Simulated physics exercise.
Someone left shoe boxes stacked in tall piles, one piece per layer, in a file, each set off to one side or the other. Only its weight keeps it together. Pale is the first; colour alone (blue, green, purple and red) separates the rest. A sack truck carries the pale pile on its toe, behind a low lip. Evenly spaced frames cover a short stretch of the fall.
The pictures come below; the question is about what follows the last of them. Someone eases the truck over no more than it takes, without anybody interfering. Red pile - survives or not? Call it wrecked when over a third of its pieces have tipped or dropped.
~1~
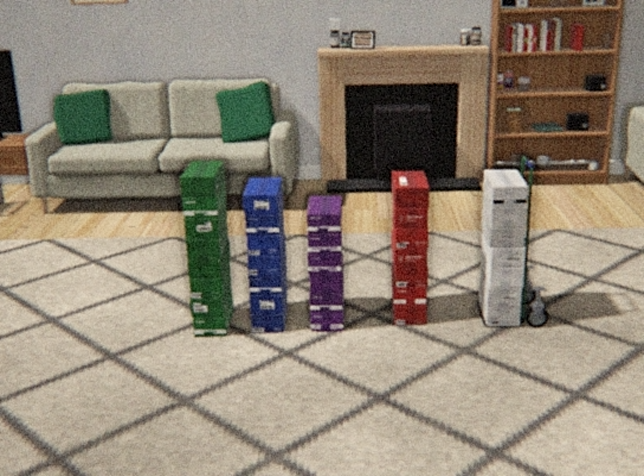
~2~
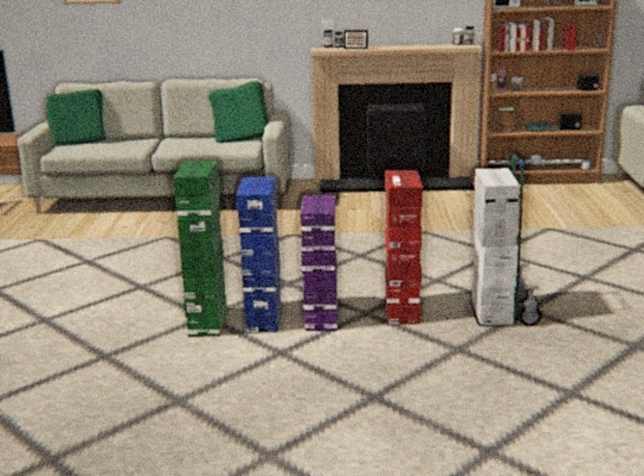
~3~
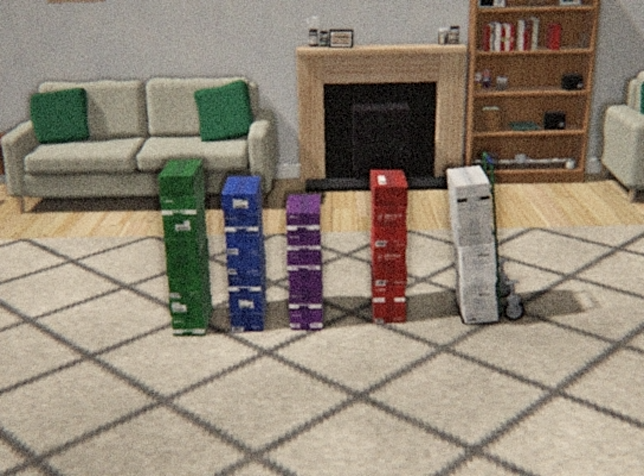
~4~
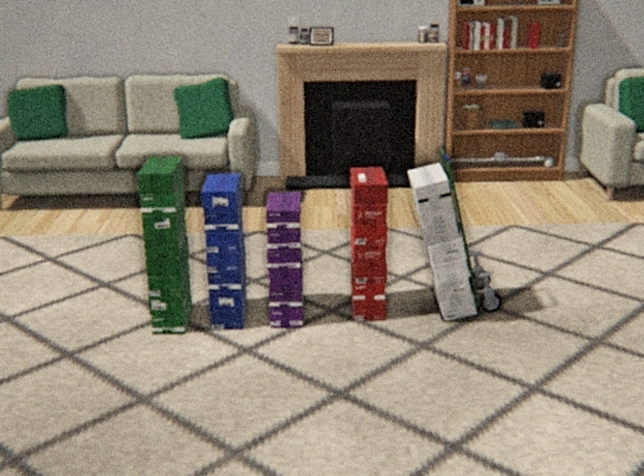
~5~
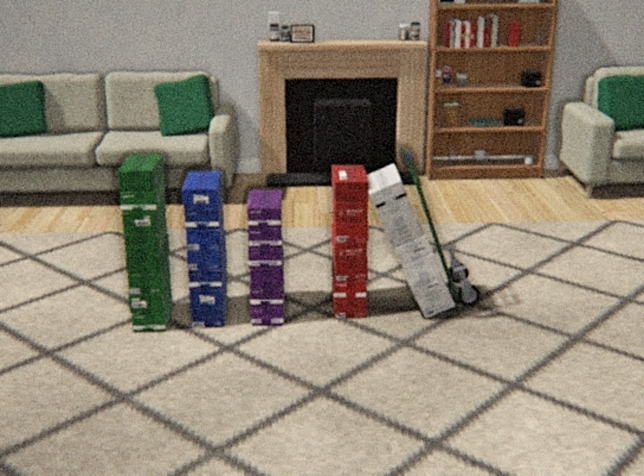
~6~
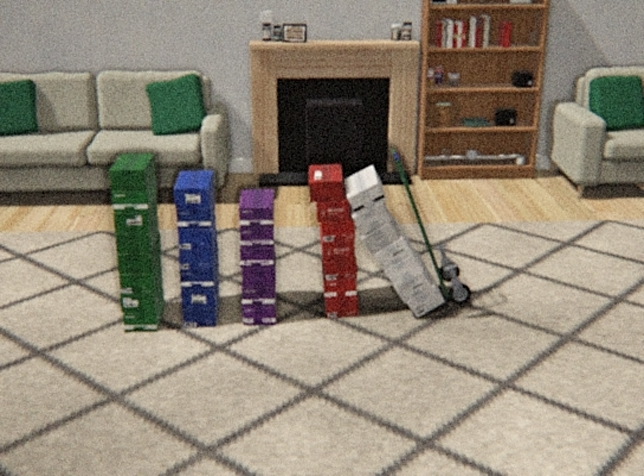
Not.
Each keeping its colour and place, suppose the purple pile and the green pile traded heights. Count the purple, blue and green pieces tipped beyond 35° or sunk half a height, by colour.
Colour by colour: Purple 8; blue 7; green 6.
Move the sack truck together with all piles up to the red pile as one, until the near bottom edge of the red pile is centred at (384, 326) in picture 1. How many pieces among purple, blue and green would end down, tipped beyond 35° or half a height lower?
Colour by colour: Purple 6; blue 7; green 8.
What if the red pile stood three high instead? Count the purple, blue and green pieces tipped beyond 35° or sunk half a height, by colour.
Purple 0, blue 0, green 0.
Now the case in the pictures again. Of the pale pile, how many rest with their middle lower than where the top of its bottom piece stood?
3 pale pieces.
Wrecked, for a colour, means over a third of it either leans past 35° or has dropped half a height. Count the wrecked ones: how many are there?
4.
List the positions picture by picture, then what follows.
In the first frame (each place is the centre of the face we see best; the camera pans a little), truck frame (530, 200) level; top red box (412, 198); top blue box (261, 205); the others all in place.
In the second frame, truck frame (521, 199) rocked barely; top red box (406, 197).
In the third frame, truck frame (494, 196) rocked a little, top of the pale pile leaning a little; top red box (391, 197); the others all in place.
In the fourth frame, truck frame (455, 192) rocked a little, top of the pale pile leaning a little; top red box (371, 194); the others all in place.
In the fifth frame, truck frame (420, 190) rocked clearly, top of the pale pile leaning clearly; top red box (352, 192); the others all in place.
In the sixth frame, truck frame (409, 190) rocked clearly, top of the pale pile leaning well over; top red box (326, 192) tilted barely; top green box (127, 181); steepest lean, the box at (333, 212); 6 have shifted.
Just after the last frame, 7 of the pale pile down; none of the 7 red boxes down (0 of 28 in all colours); top red box tilted clearly; top purple box moved half its height.
A moment on, 7 of the pale pile down; 7 of the 7 red boxes down (7 of 28 in all colours); top red box tilted clearly, some two heights lower; top purple box tilted clearly, half its height lower.
Further on, 7 of the pale pile down; 7 of the 7 red boxes down (27 of 28 in all colours); top red box tilted well over, some three heights lower; top green box on its side.
When it is over, 7 of the pale pile down; 7 of the 7 red boxes down (27 of 28 in all colours); top red box tilted well over, some three heights lower; top green box upside down. In pixels of the last frame, middles, top red box near (192, 236).
